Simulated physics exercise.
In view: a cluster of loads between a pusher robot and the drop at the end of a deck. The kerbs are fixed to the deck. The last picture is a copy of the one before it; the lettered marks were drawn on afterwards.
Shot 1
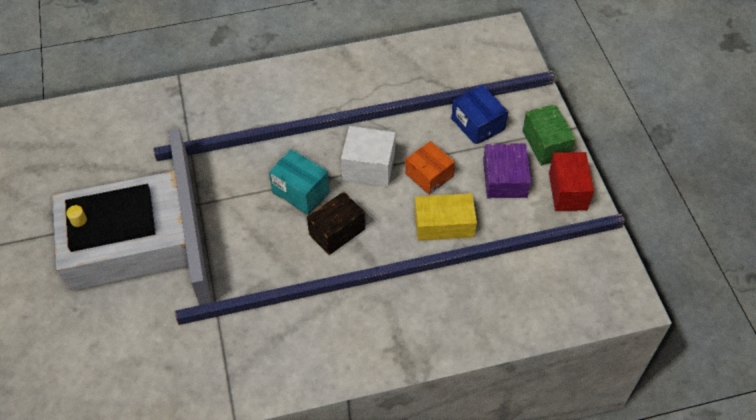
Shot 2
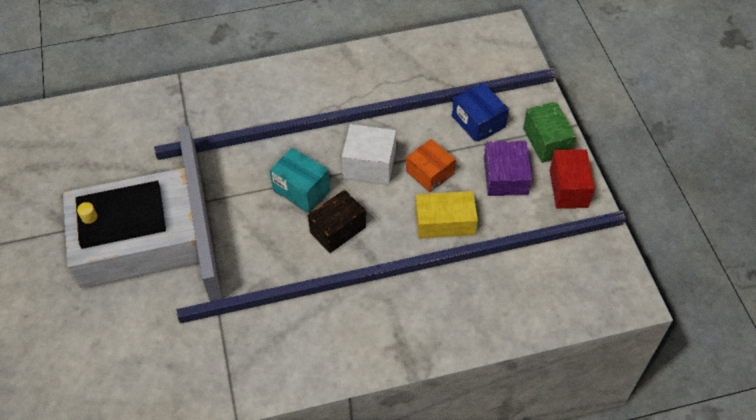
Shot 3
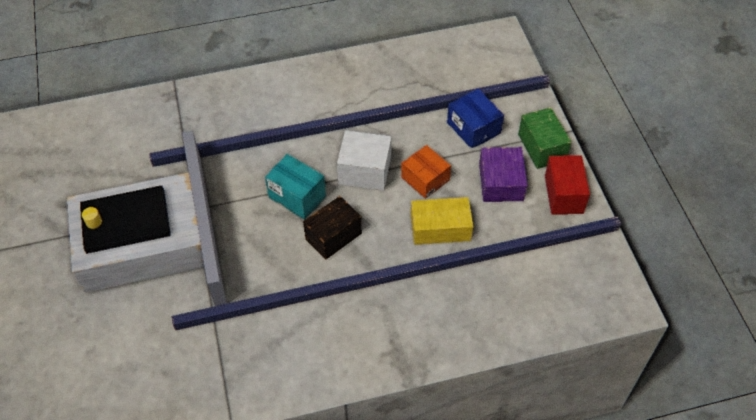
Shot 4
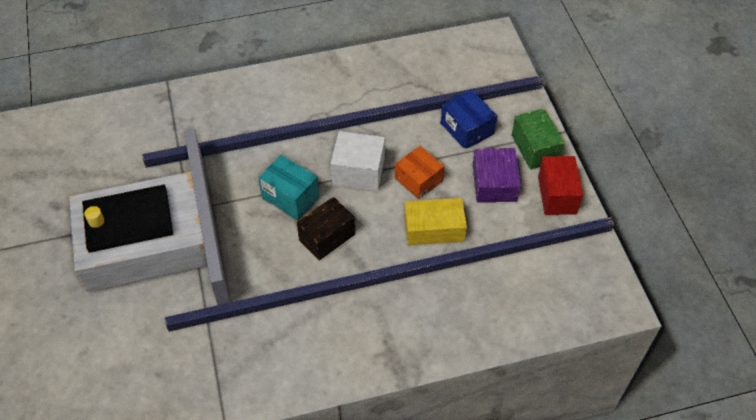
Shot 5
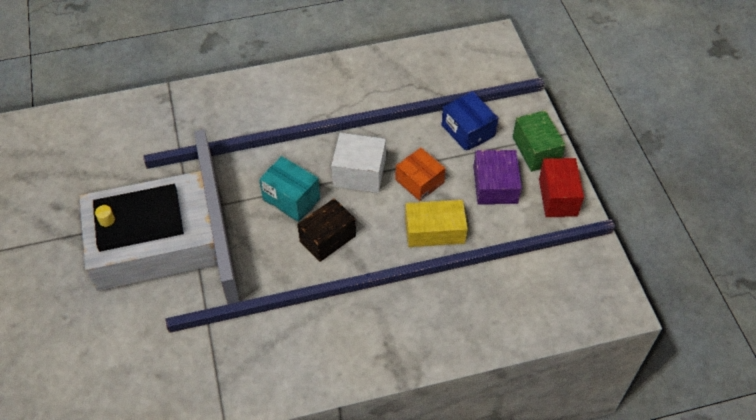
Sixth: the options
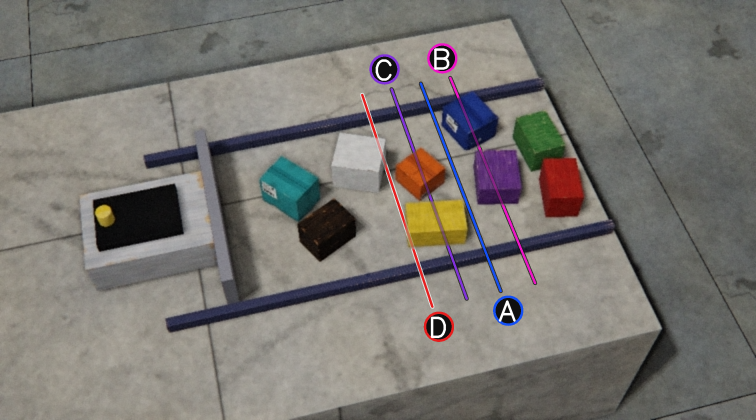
The clip shows a pusher robot with a wide flat blade on a marble-like deck, creeping slightly right between two dark rails toward nine colored blocks, which stay in place while the view shifts a little.
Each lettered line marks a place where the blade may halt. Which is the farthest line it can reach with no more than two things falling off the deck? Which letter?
No farther than B.
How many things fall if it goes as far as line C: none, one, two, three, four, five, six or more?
The count is none.
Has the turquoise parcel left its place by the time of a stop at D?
Yes.
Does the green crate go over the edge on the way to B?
By then, yes.
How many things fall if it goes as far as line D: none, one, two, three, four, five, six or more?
The count is none.
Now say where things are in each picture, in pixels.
The first frame shows red crate (570, 181); yellow crate (445, 217); blue parcel (479, 115).
The second frame shows robot (127, 212); white crate (369, 154).
The third frame shows robot (131, 217); orange box (426, 171).
The fourth frame shows robot (134, 215); green crate (537, 138).
The fifth frame shows robot (144, 215); red crate (560, 187); yellow crate (436, 224); blue parcel (469, 121).
On the copy, A at (457, 179); B at (489, 172); C at (426, 185); D at (394, 192).
On B. First, robot (250, 193); orange box (424, 174); black crate (359, 227).
Then, robot (351, 172); red crate (565, 187); purple crate (521, 174).
Finally, robot (427, 157); red crate over the edge; green crate over the edge; two fallen.
By contrast, A is within the limit but short; C is within the limit but short; D is within the limit but short.
